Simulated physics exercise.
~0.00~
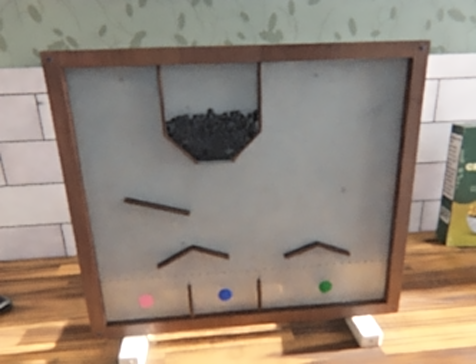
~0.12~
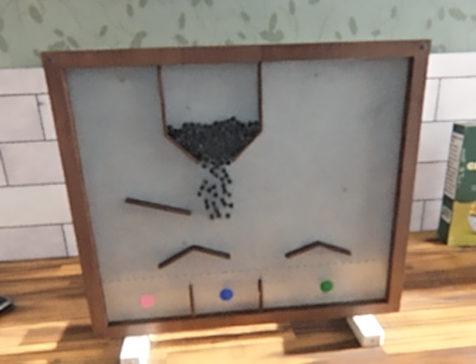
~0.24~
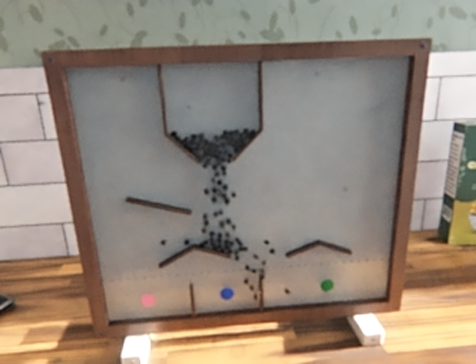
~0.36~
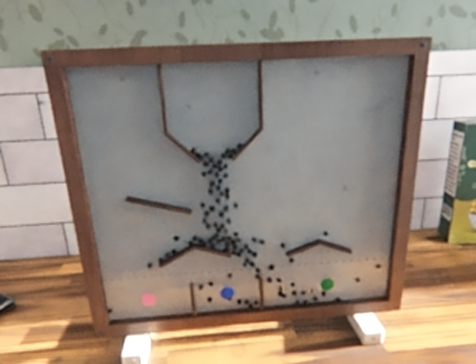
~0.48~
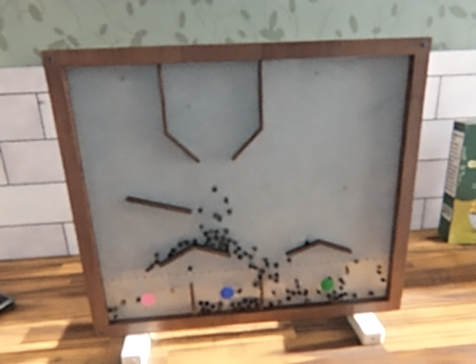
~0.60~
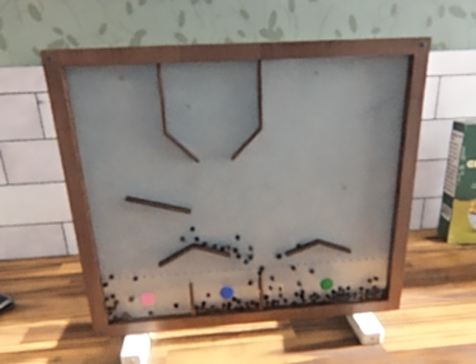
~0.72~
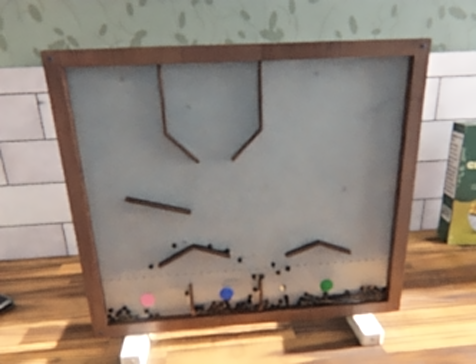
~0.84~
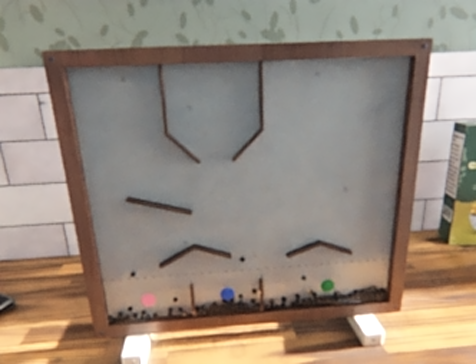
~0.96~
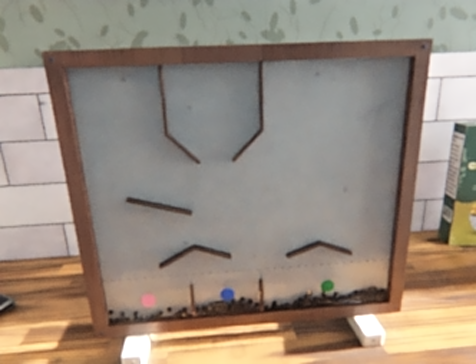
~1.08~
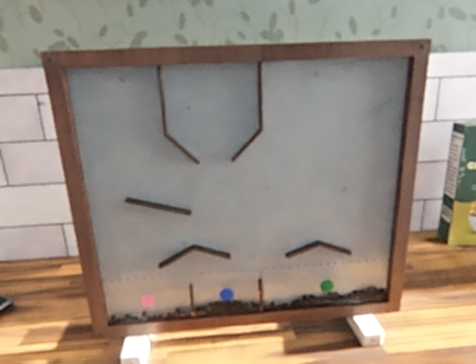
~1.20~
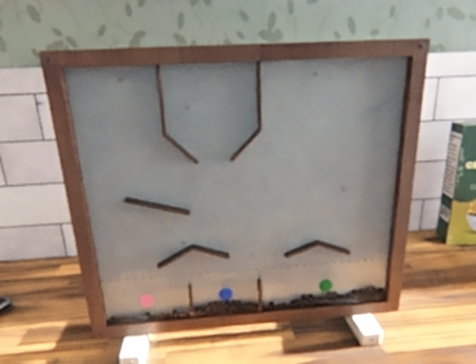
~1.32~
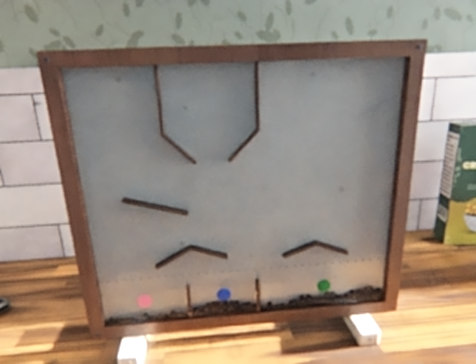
Wooden-framed chute box releasing black beads from a hopper, which scatter over slats and settle in three bins, most in green.
